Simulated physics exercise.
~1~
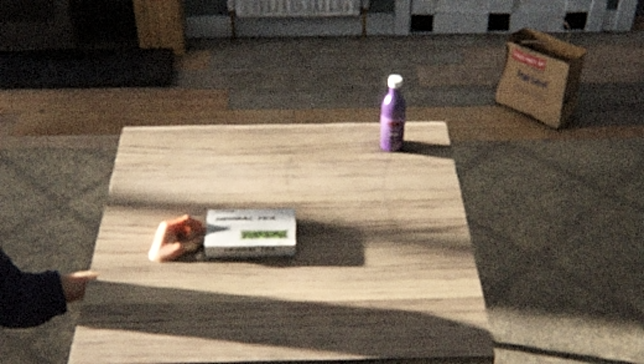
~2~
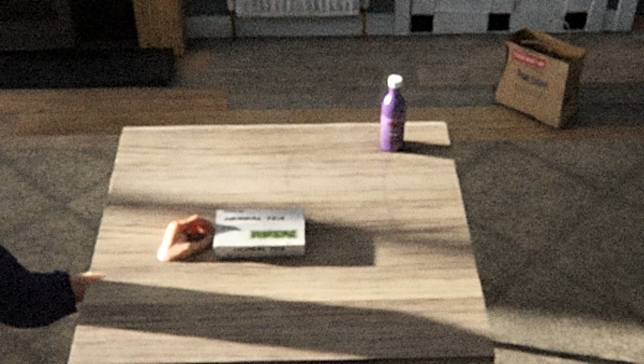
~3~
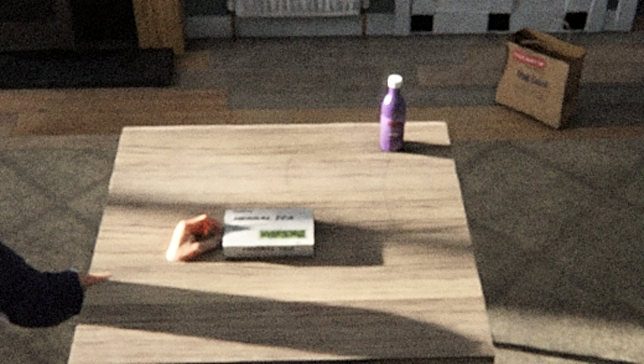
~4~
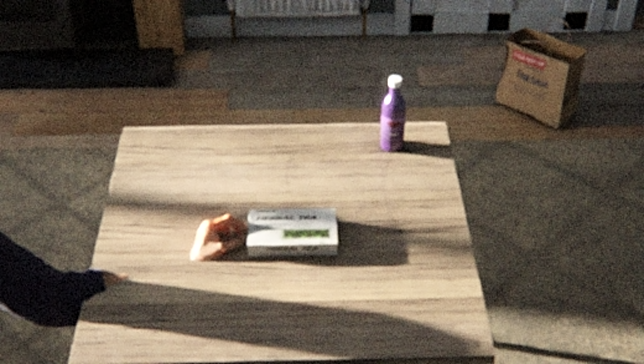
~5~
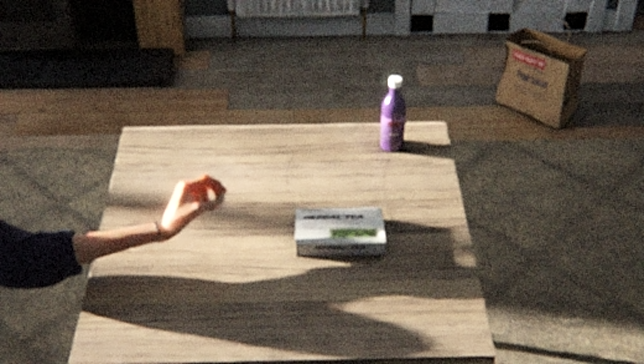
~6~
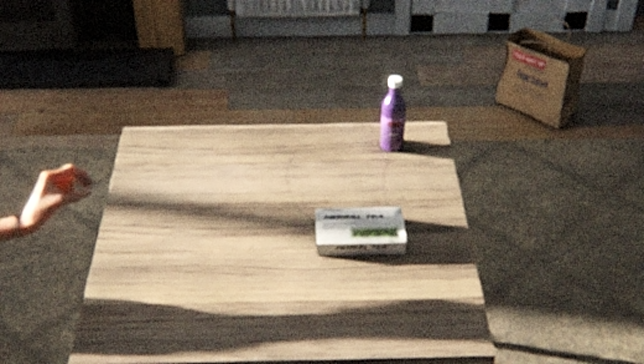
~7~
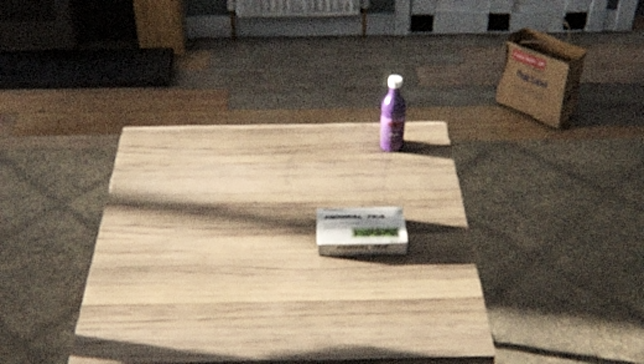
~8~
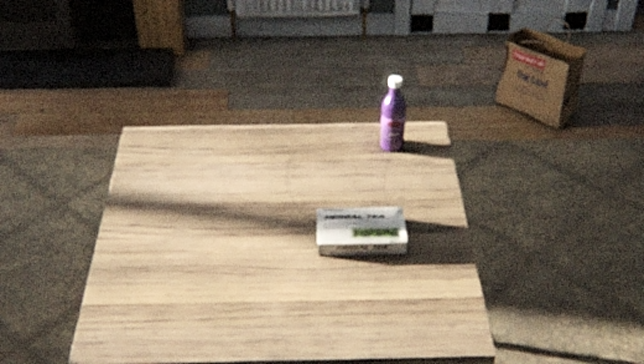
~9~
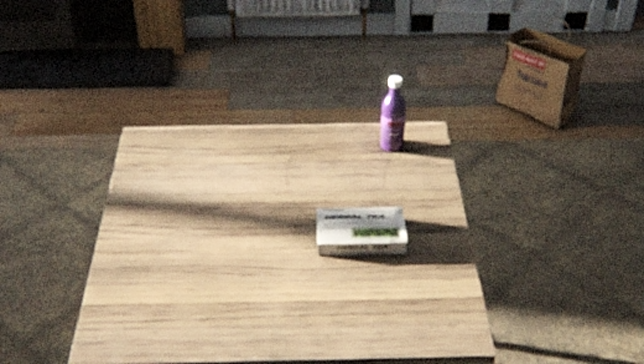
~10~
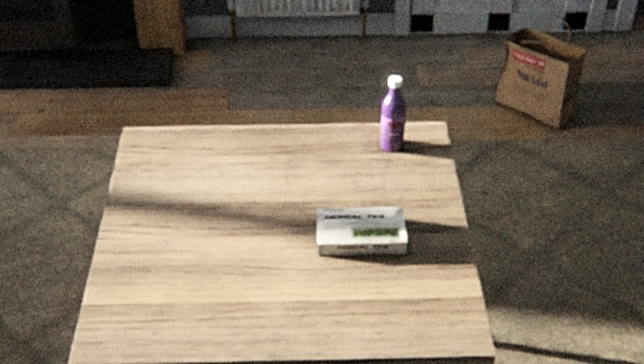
A hand pushed a white packet of herbal tea to the right across a wooden table, then let go and drew back out of view on the left as the packet slid a little farther and stopped, still on the table near the unmoved purple bottle.
